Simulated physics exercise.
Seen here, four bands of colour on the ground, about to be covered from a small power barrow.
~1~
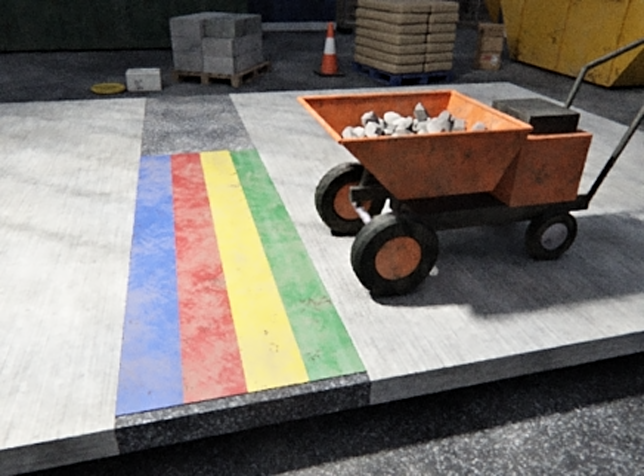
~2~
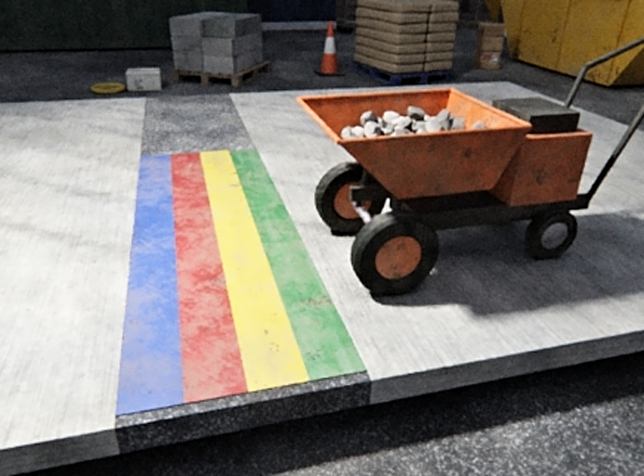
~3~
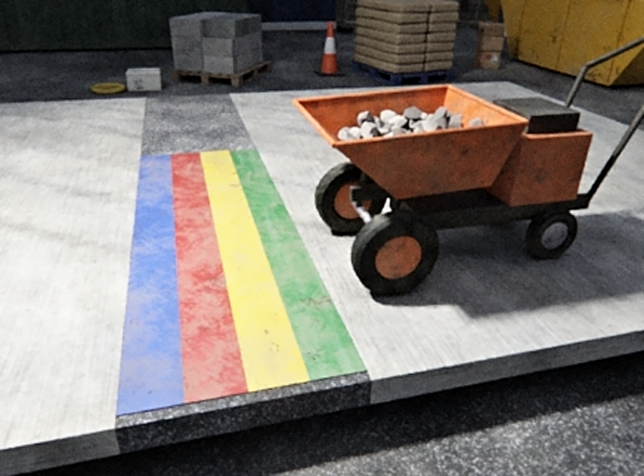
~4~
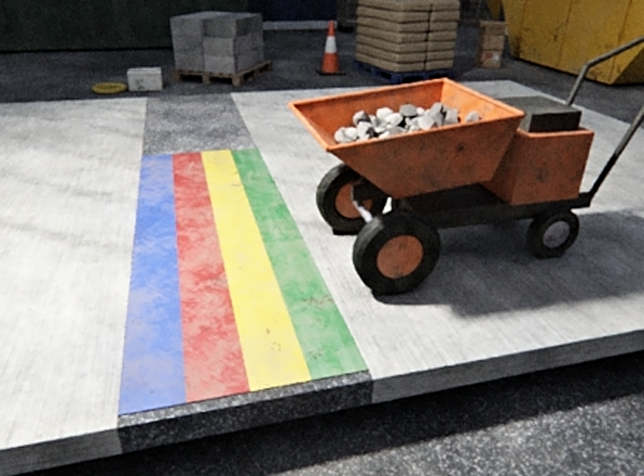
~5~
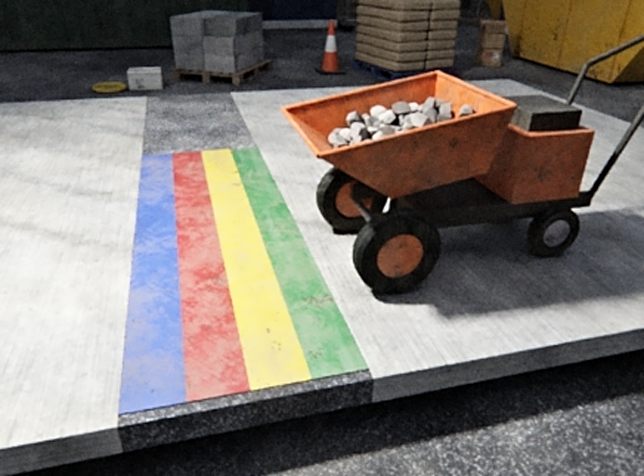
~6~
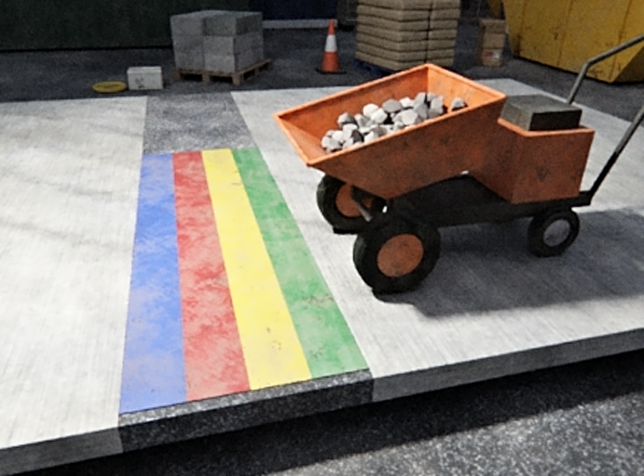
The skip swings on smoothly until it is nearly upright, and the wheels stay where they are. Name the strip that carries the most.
The red one gets the largest share.
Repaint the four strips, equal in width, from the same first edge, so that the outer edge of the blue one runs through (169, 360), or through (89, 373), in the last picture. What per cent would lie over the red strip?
Roughly 30 per cent, and 30 per cent.
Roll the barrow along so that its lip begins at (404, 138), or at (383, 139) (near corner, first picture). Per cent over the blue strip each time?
Roughly 0 per cent, and 10 per cent.
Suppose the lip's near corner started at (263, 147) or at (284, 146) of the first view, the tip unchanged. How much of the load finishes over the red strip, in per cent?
The first gives 10 %, the second 20 %.
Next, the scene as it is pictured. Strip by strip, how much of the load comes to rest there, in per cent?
Green strip near 0; yellow strip near 15; red strip near 40; blue strip near 10.
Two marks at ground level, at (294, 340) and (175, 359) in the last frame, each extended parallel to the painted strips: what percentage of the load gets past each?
About 70 and 10 per cent.
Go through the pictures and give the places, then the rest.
In the first picture, lip of the skip at (341, 142), level; top of the load at (426, 131), broken stones; green strip at (320, 332); yellow strip at (267, 340); red strip at (210, 349); blue strip at (151, 359).
In the second picture, lip of the skip at (340, 143), level; top of the load at (425, 130).
In the third picture, lip of the skip at (335, 146), tipped barely; top of the load at (422, 128).
In the fourth picture, lip of the skip at (329, 150), tipped a little; top of the load at (437, 122).
In the fifth picture, lip of the skip at (320, 156), tipped a little; top of the load at (431, 118).
In the sixth picture, lip of the skip at (309, 165), tipped clearly; top of the load at (422, 113); green strip at (323, 330); yellow strip at (269, 338); red strip at (213, 347); blue strip at (154, 357).
Soon after the last picture, skip tipped steeply; all in the skip.
A little later, skip tipped steeply; about two thirds in the skip; a small part over the yellow strip; about a quarter over the red strip.
Later still, skip tipped right over; about a quarter in the skip; about a quarter over the yellow strip; about a third over the red strip; a small part over the blue strip; a stray few off the paint.
At rest, skip tipped right over; about a quarter in the skip; none over the green strip; about a quarter over the yellow strip; about a third over the red strip; a small part over the blue strip; a stray few off the paint.
